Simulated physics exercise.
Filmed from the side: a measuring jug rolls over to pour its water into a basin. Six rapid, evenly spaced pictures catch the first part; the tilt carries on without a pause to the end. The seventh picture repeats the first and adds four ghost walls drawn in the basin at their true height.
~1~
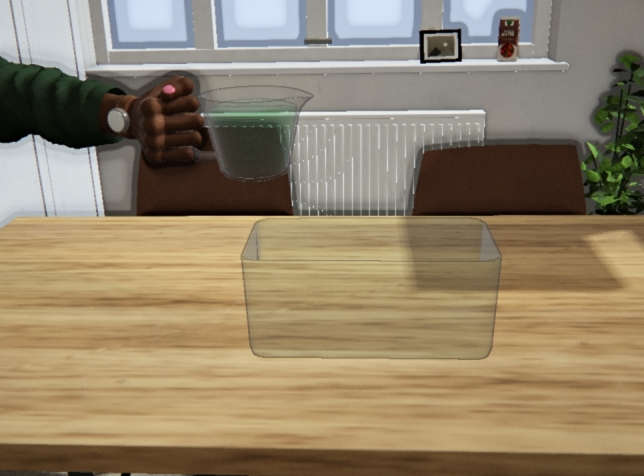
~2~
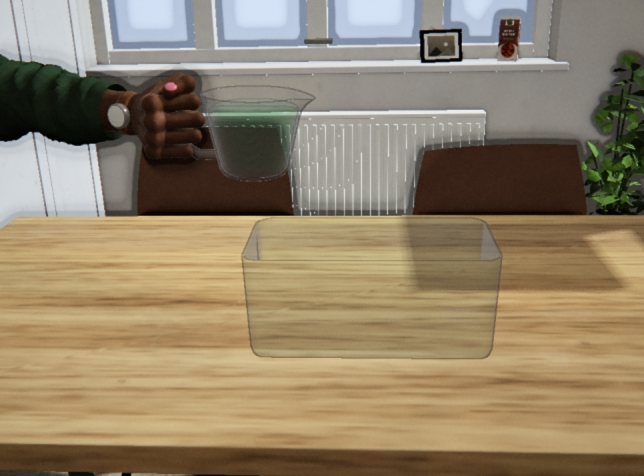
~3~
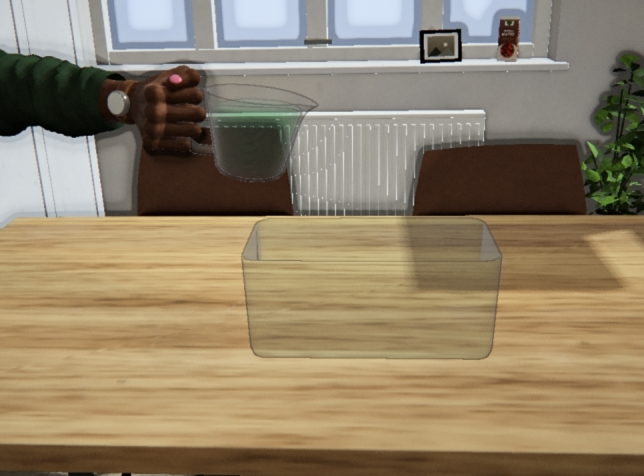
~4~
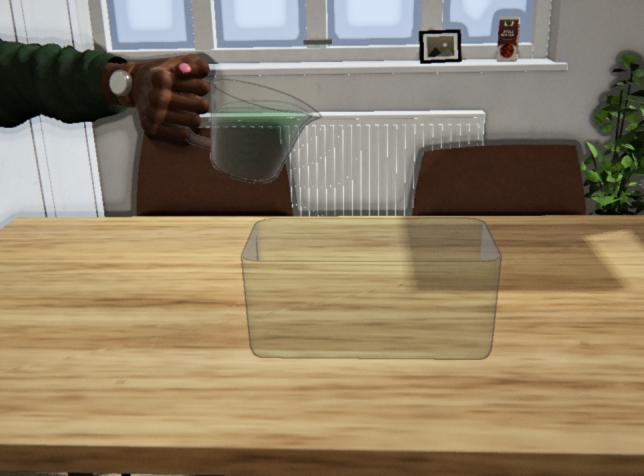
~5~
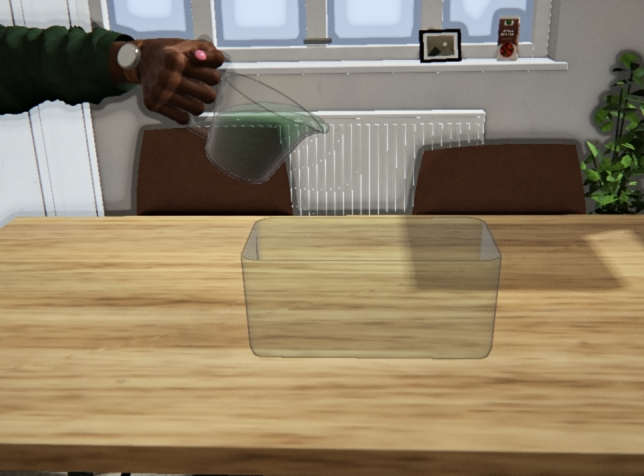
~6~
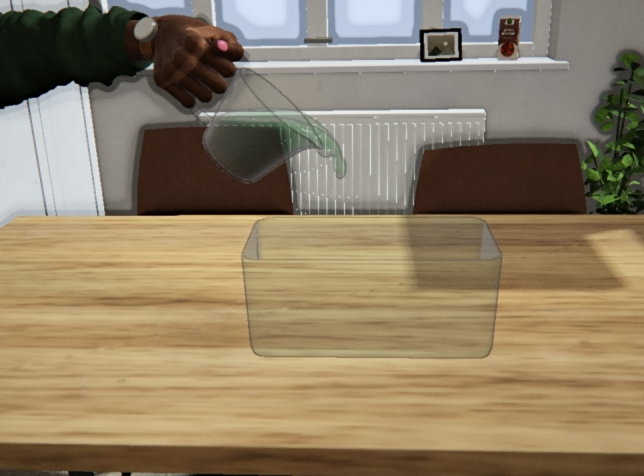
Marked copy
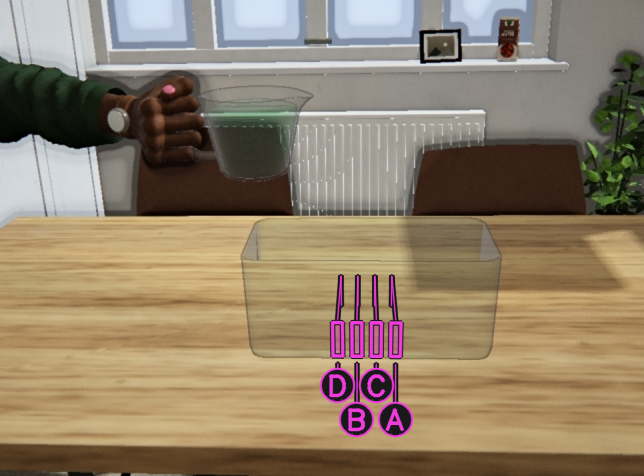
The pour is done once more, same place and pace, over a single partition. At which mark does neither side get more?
Take B.
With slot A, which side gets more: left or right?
The left one.
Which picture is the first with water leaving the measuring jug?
In picture 5.
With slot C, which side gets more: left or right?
More ends on the left.
In magenta, A at (395, 363); B at (356, 363); C at (376, 363); D at (337, 363).
With A, about 92 % ends left of the wall and 6 % right of it.
With B, about 46 % ends left of the wall and 53 % right of it.
With C, about 74 % ends left of the wall and 24 % right of it.
With D, about 22 % ends left of the wall and 78 % right of it.
